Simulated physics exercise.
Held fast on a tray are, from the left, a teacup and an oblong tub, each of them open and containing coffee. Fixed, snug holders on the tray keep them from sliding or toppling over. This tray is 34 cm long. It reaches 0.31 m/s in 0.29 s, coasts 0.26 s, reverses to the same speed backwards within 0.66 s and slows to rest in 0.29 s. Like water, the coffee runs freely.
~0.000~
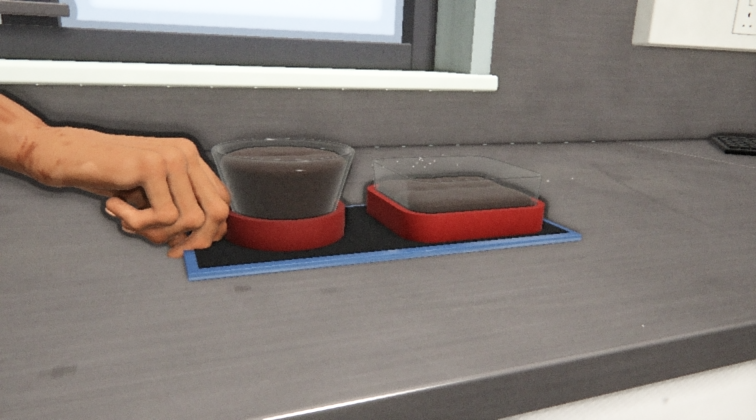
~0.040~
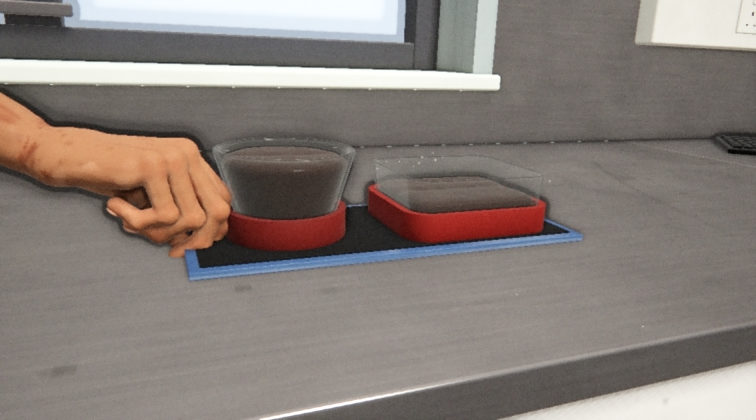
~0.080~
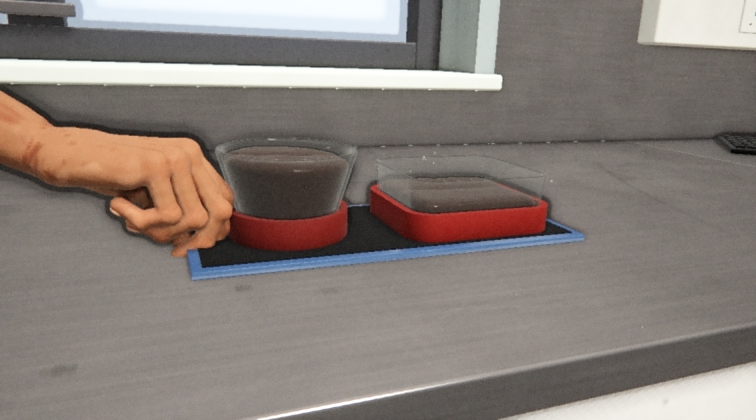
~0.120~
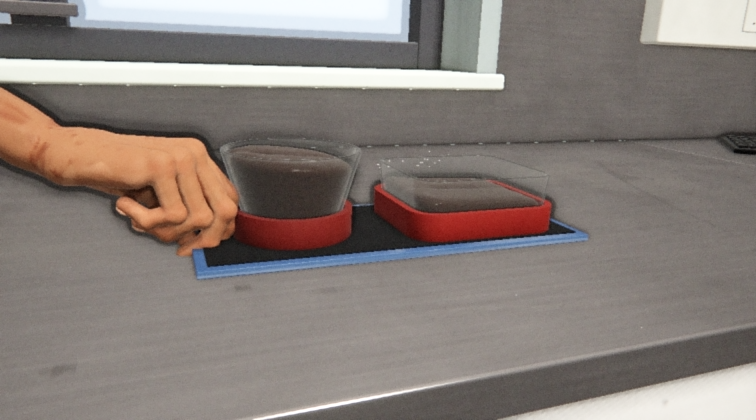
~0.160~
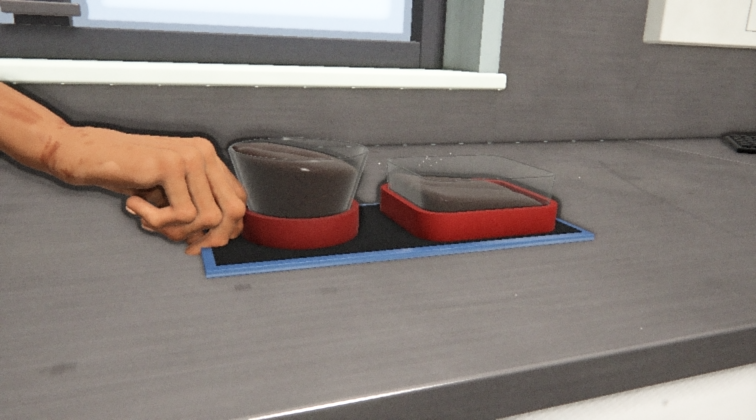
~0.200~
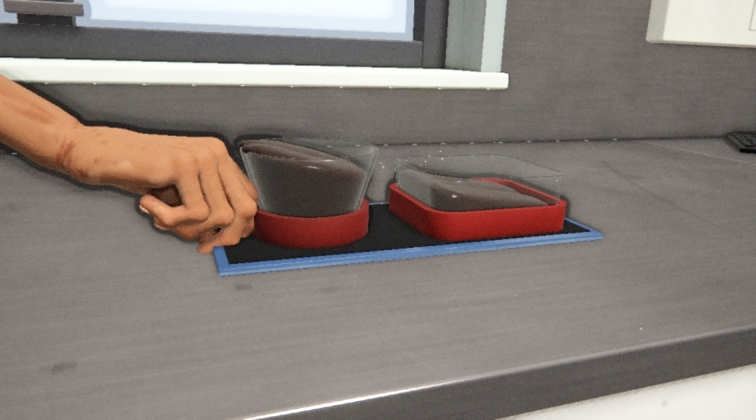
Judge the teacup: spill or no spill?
Spill.
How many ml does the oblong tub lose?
Looks like close to 0 ml, give or take.
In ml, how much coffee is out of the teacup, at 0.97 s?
Around 10 ml by then.
By 0.59 s the tray moves at 0.31 m/s; losses from the left are 3, 0 ml.
By 0.97 s the tray moves at 0.13 m/s; losses from the left are 12, 0 ml.
By 1.36 s the tray moves at 0.15 m/s; losses from the left are 14, 0 ml.
By 1.75 s the tray moves at 0.00 m/s; losses from the left are 18, 0 ml.
At rest losses from the left are 18, 0 ml.
